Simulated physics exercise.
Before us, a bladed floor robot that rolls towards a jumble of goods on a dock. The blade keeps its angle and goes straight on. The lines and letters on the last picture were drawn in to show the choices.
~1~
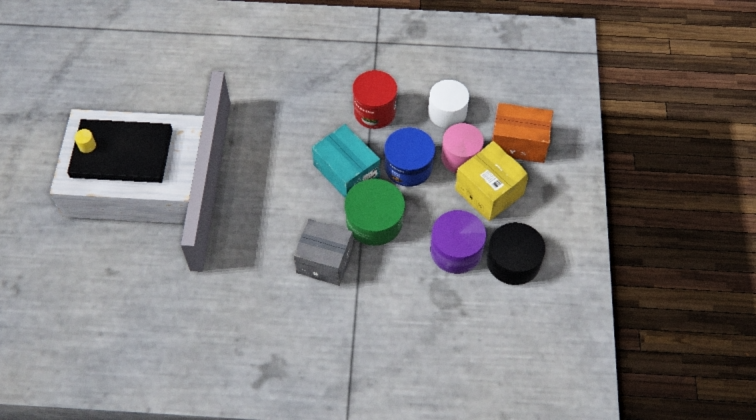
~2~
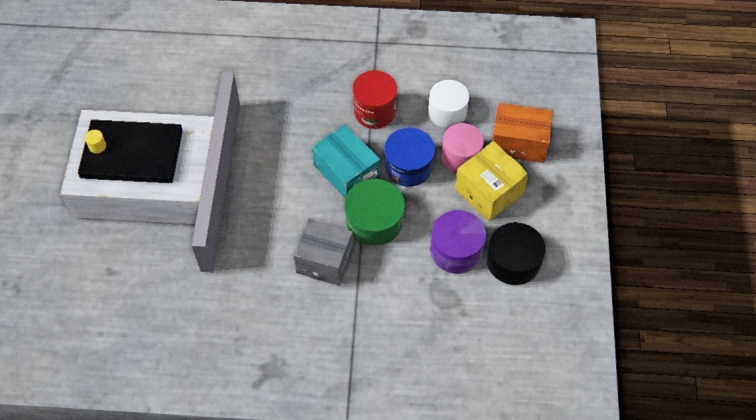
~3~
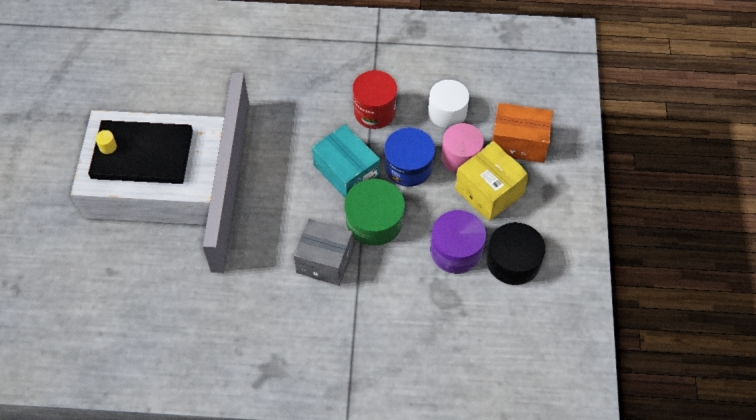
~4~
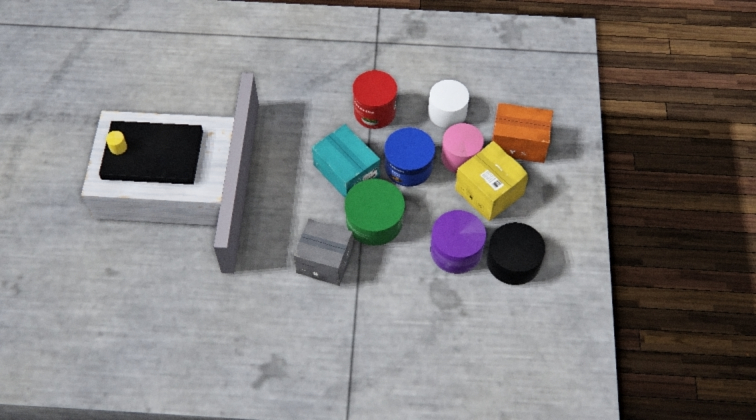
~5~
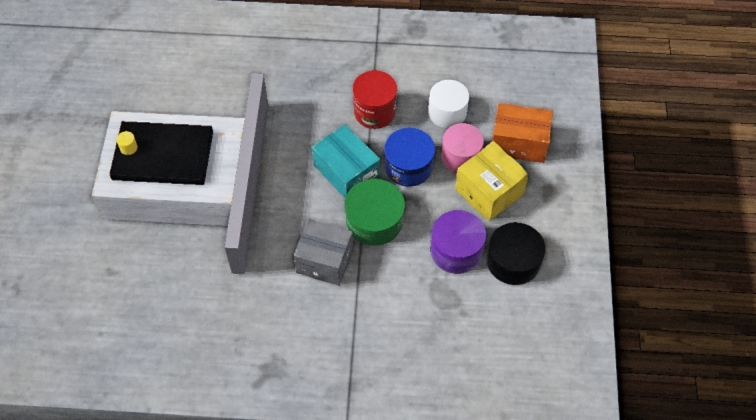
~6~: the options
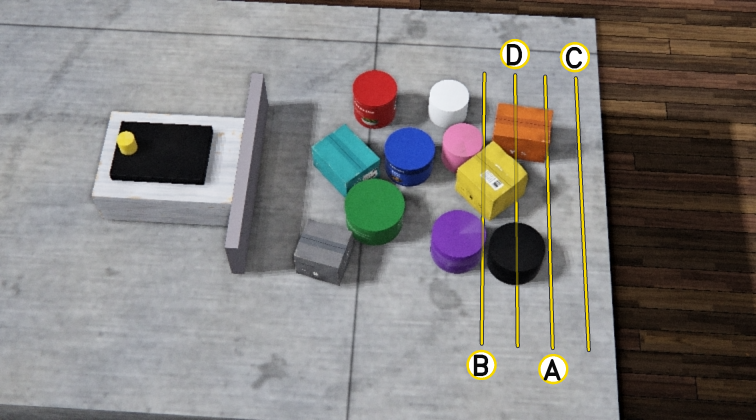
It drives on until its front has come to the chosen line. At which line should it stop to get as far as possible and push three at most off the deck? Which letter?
Line D.
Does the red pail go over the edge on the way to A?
By then, no.
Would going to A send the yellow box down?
Yes.
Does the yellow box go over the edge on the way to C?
Yes.
On the marked copy, A at (549, 202); B at (483, 198); C at (582, 204); D at (516, 200).
With D. Early on, robot (266, 157); grey box (367, 257); blue pail (421, 158).
Further on, robot (365, 163); orange parcel (593, 117); black canister (572, 265).
At the end, robot (440, 167); orange parcel over the edge; black canister over the edge; three fallen.
As for the rest, A drops six; B is within the limit but short; C drops eight.
